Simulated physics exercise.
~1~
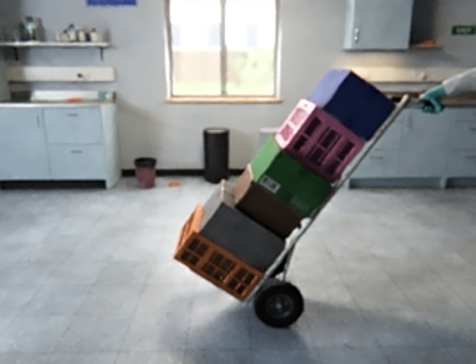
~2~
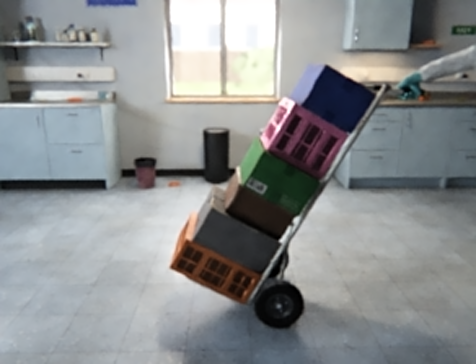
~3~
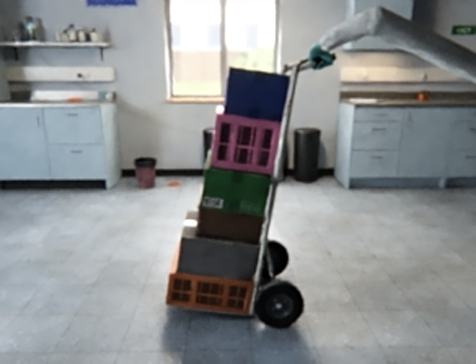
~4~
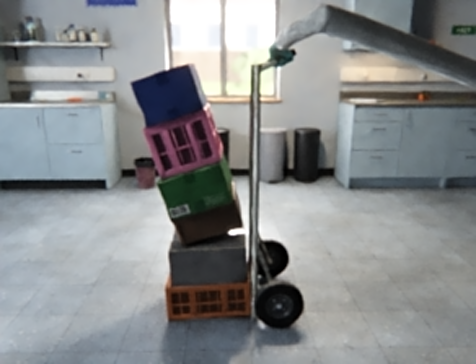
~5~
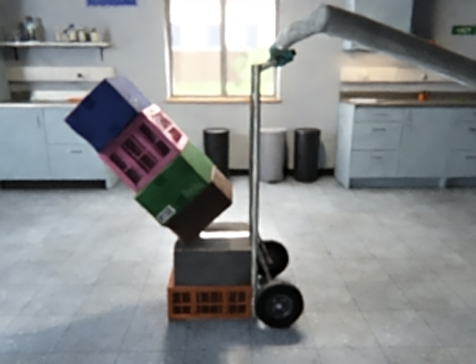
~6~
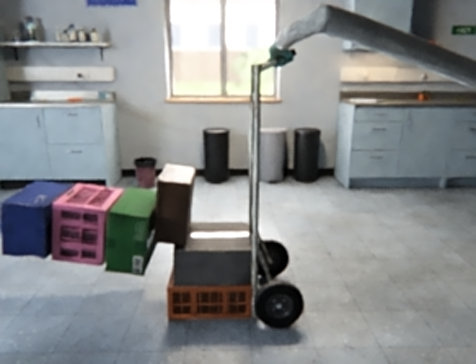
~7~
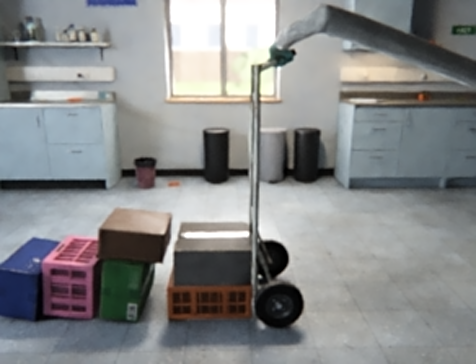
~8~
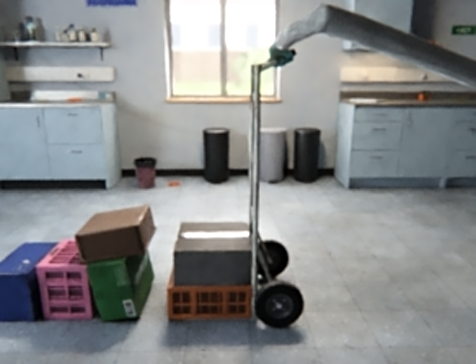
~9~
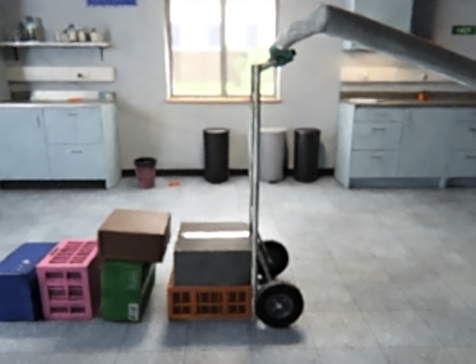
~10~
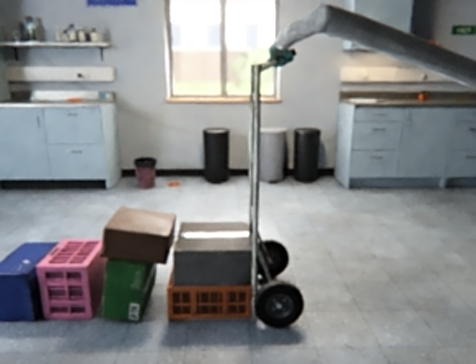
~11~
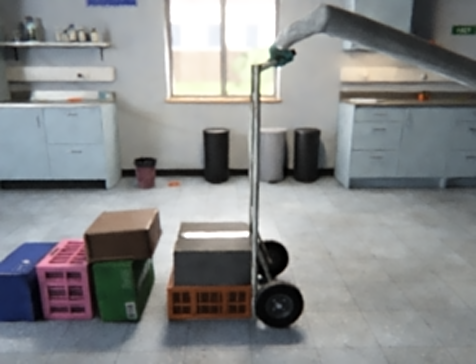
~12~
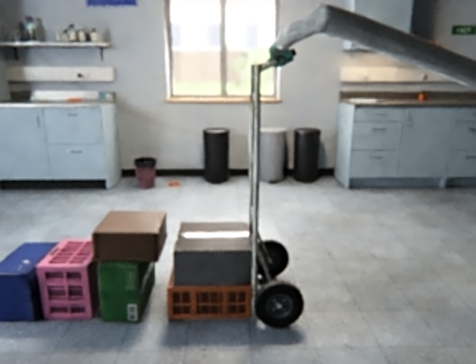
In a kitchen-like room, a gloved arm swung a tilted hand truck of stacked boxes and crates upright, and the top four toppled left onto the floor, the brown one landing on the green, while the grey box and orange crate stayed put.
